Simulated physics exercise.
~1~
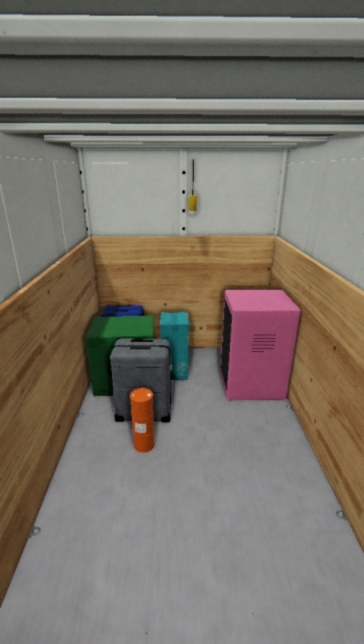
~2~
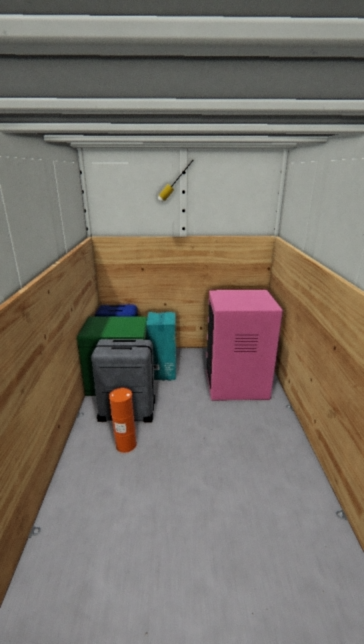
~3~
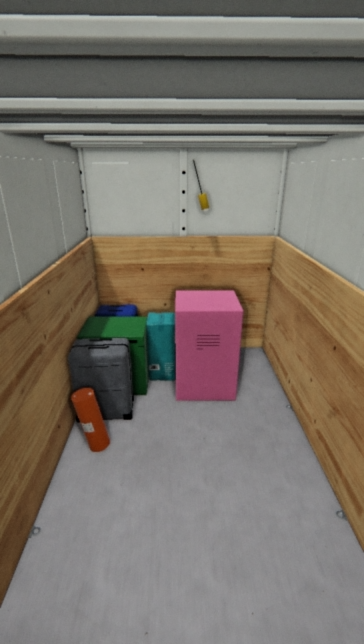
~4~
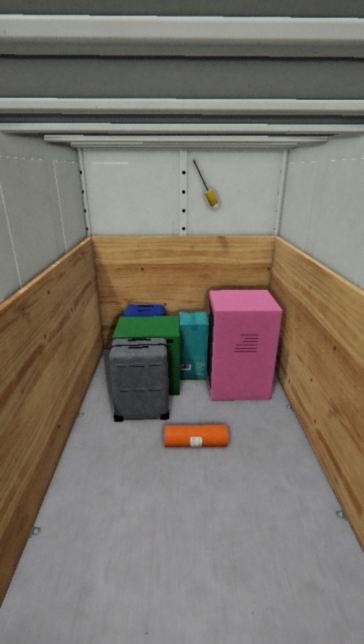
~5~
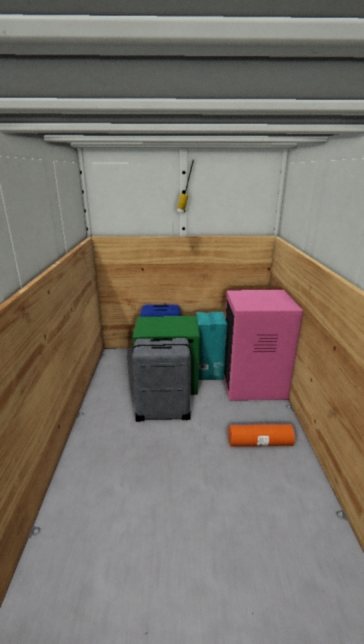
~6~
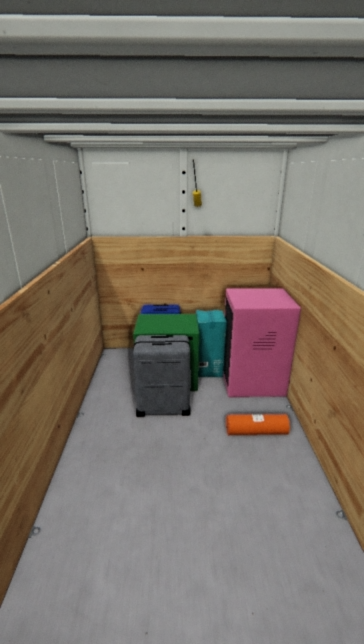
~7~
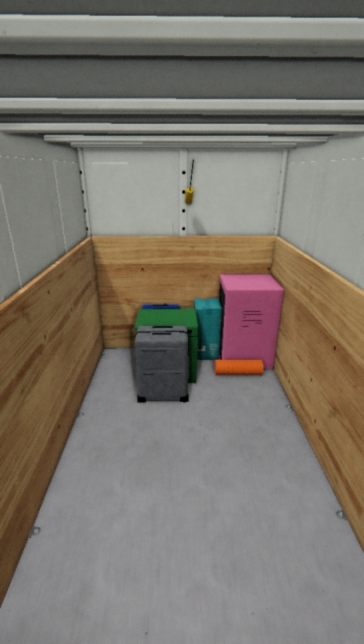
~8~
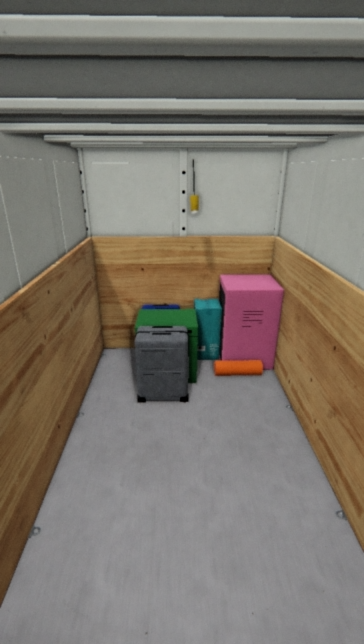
Van load bay with cases and boxes sliding left, then right, an orange canister toppling, then everything shifting forwards and resting.
